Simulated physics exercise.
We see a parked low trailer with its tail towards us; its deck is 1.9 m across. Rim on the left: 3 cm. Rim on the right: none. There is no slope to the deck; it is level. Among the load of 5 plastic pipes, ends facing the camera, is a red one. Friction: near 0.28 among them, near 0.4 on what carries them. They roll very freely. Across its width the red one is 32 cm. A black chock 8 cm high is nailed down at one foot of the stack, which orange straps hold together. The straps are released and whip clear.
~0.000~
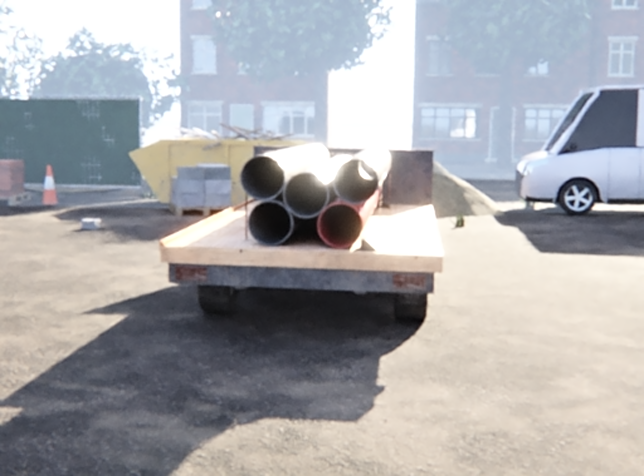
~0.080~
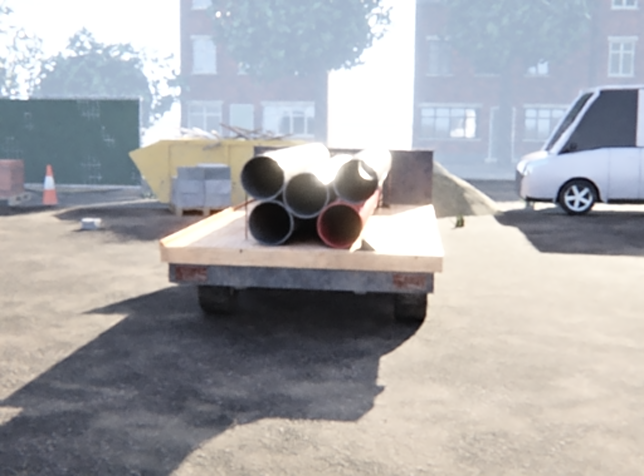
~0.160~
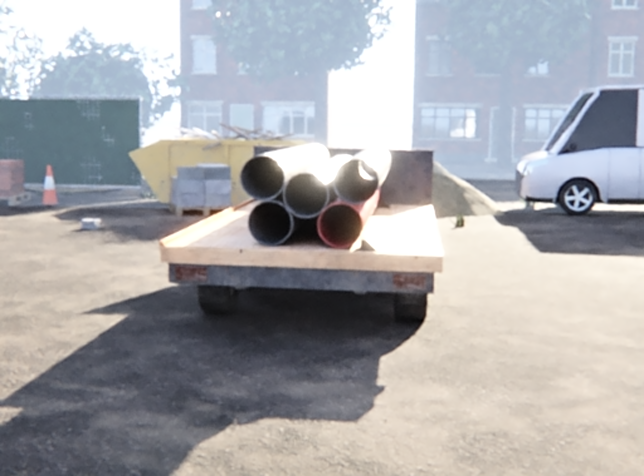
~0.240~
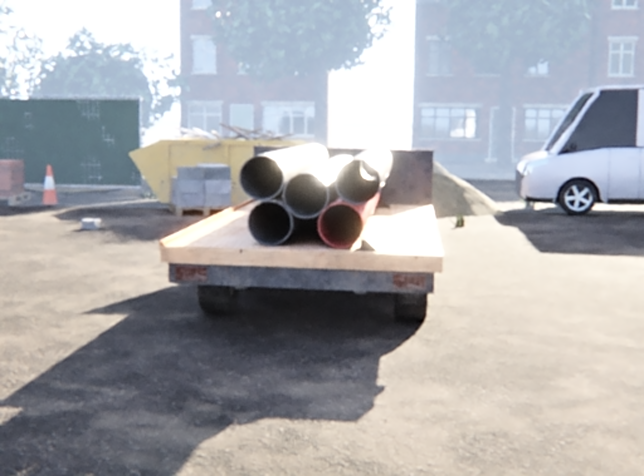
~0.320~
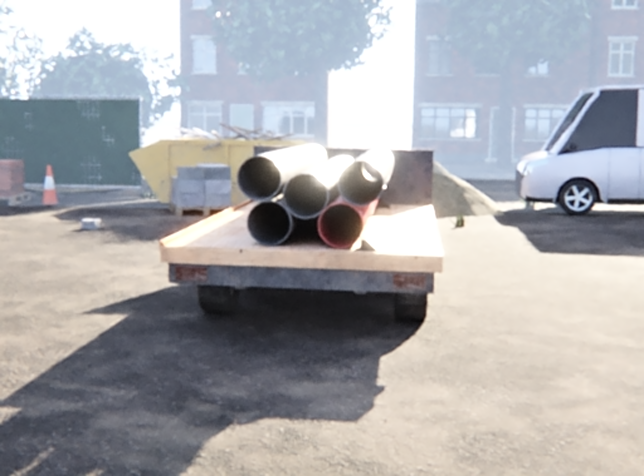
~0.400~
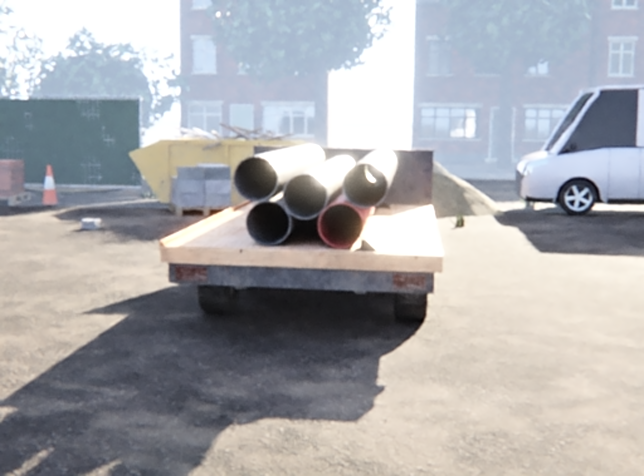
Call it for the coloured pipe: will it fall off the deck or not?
My call: It will not.
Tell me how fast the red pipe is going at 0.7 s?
Estimated speed near 0.0 m/s.
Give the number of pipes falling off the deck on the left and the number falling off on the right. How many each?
Count by side - left 1, right 1.
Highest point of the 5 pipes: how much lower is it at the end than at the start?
Roughly 30 cm.
By 0.7 s, red is on the deck, 70 cm from the right edge; 0 gone from the deck.
Finally (5.0 s), red is on the deck, 70 cm from the right edge; 2 gone from the deck.
